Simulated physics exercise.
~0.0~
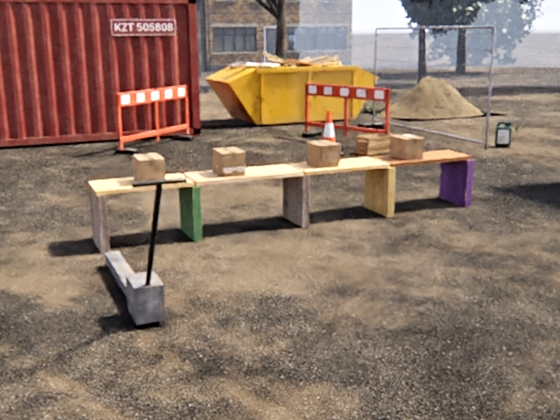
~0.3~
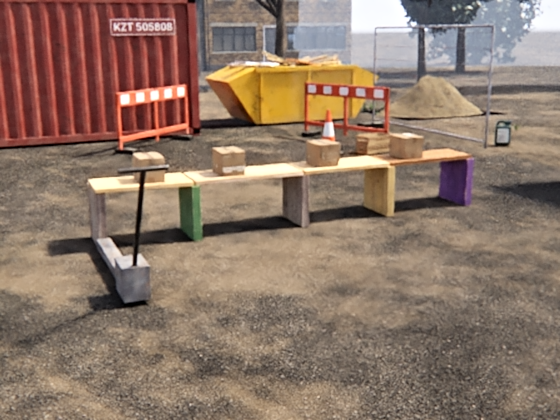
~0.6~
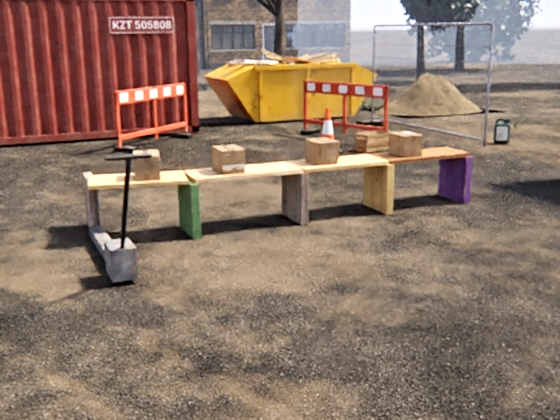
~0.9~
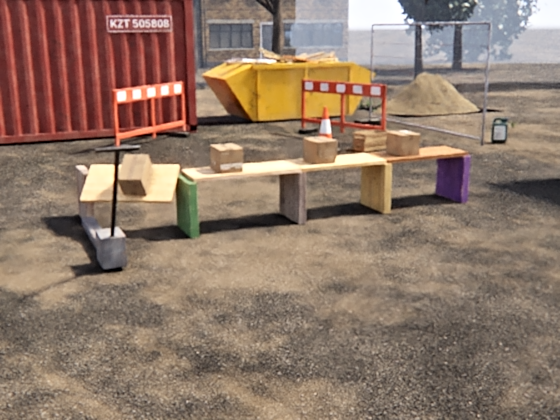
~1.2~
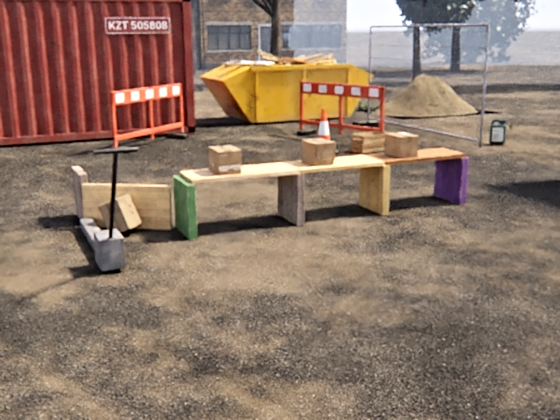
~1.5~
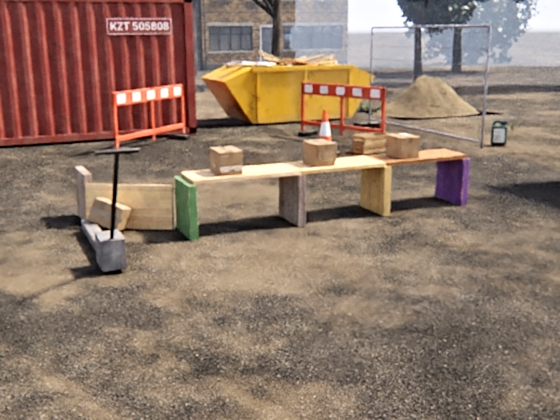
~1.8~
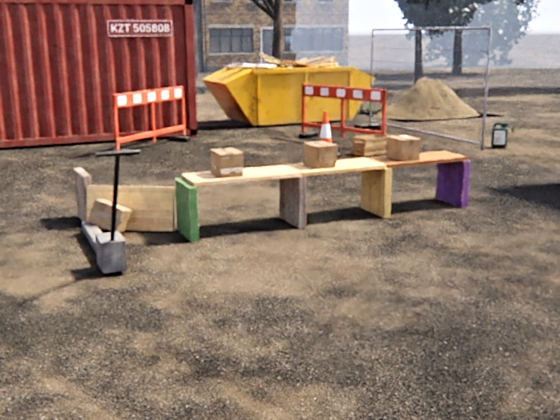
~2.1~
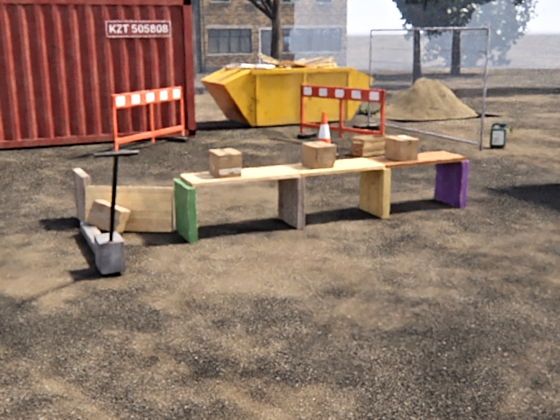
Floor jack sliding in against the left end of a low plank row, dropping one board and its box, the rest standing.
